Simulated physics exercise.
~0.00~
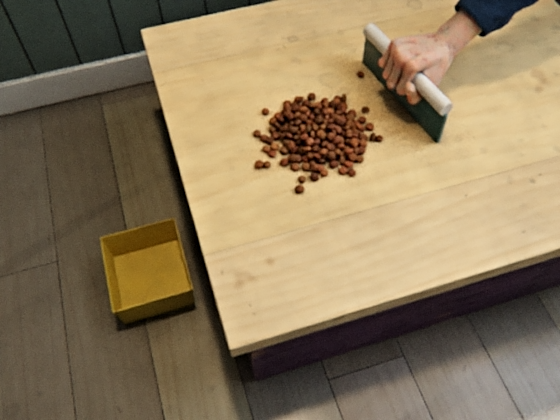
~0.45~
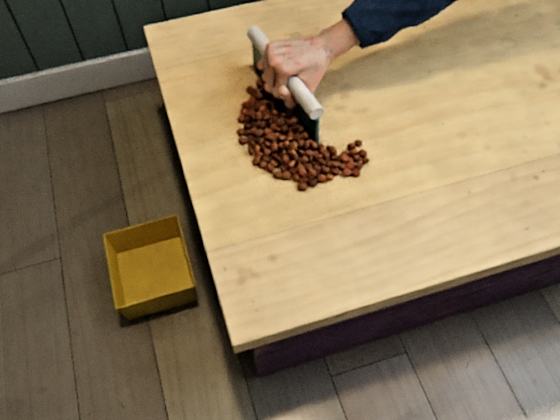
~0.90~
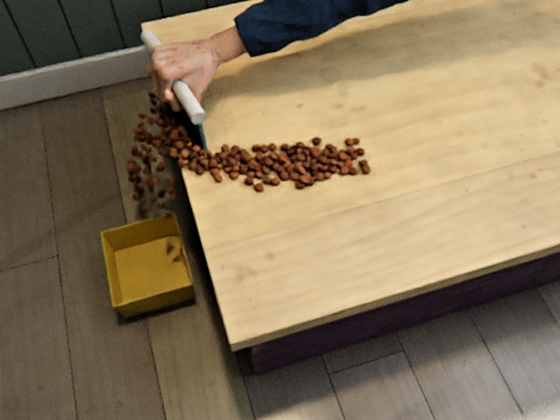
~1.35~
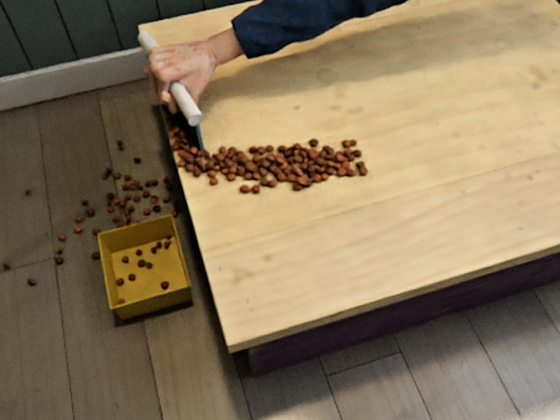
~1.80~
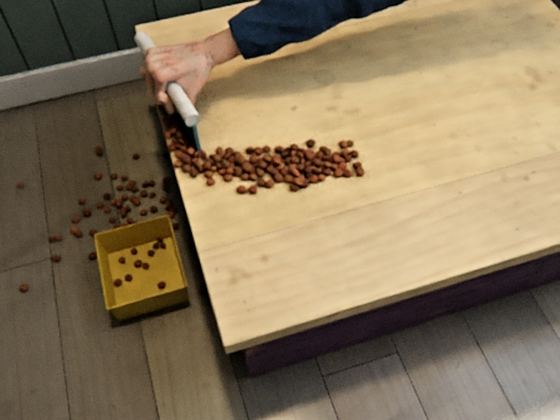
On a wooden tabletop, a hand scrapes brown kibble left, spilling some around a yellow tin.
